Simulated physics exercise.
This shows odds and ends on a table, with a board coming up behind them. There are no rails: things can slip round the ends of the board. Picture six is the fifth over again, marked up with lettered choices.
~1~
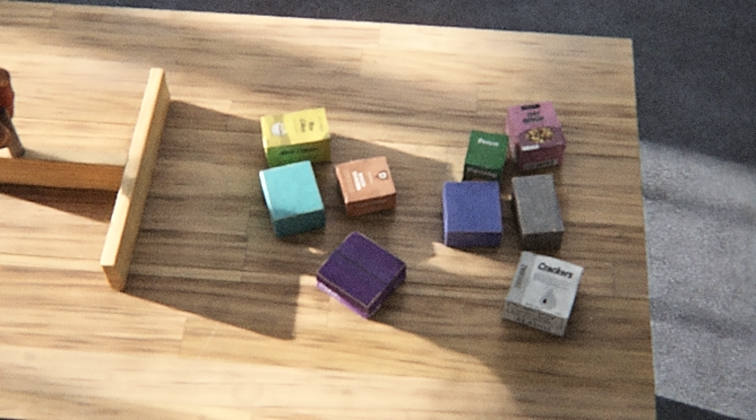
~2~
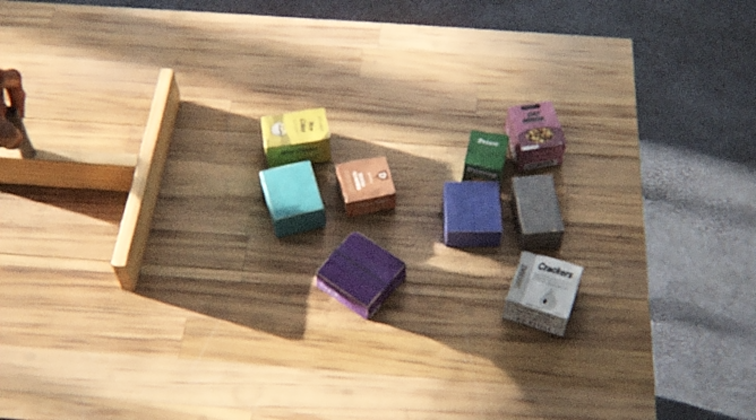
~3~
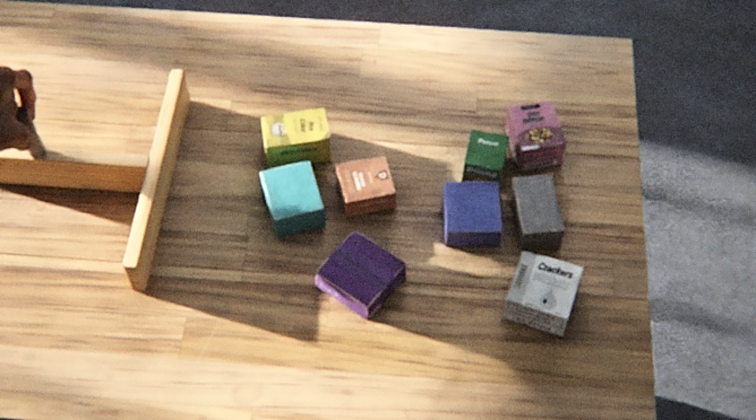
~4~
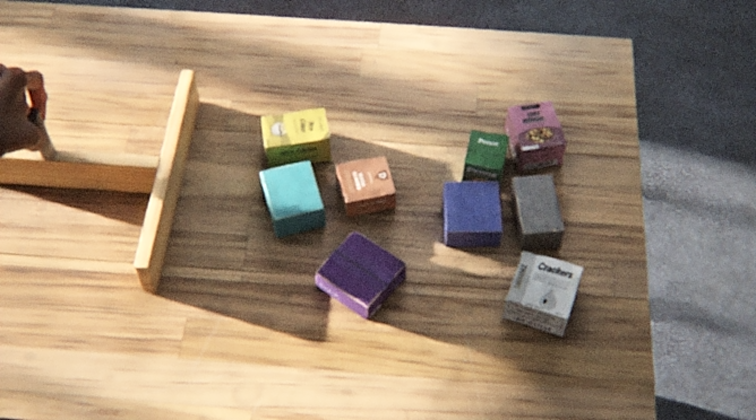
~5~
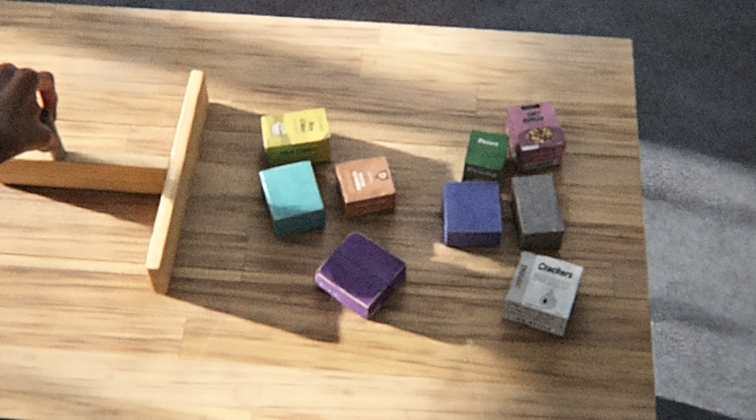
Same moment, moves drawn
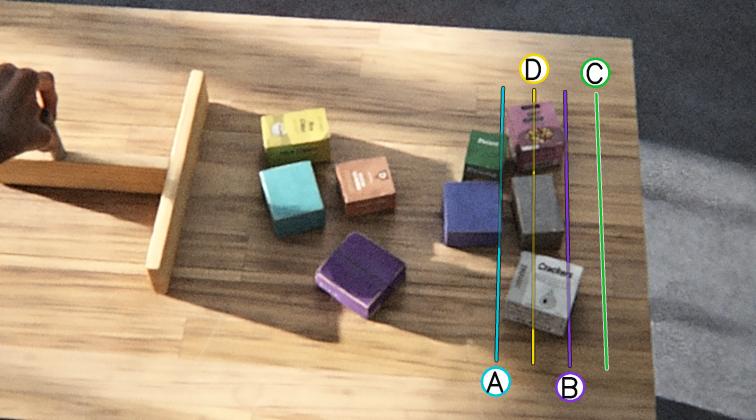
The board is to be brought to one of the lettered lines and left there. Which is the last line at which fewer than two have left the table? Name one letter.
Stop at A.
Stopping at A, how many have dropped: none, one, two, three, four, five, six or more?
By then, one.
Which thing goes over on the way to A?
It is the grey block.
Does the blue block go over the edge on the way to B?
Yes.
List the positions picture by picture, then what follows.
In the first frame, pink packet (534, 136); white packet (543, 292); grey block (537, 213).
In the second frame, board (144, 161); green packet (485, 159).
In the third frame, board (156, 162); blue block (472, 214).
In the fourth frame, board (166, 163); purple box (361, 274).
In the fifth frame, board (176, 163); pink packet (534, 136); white packet (543, 292); grey block (537, 213).
On the copy, A at (500, 213); B at (567, 217); C at (601, 220); D at (534, 215).
On A. First, board (293, 171); yellow packet (341, 144); orange box (380, 186).
Then, board (408, 179); grey block (594, 218); pink packet (550, 132).
Finally, board (498, 185); grey block over the edge; blue block (635, 229); one fallen.
By contrast, B drops five; C drops five; D drops two.
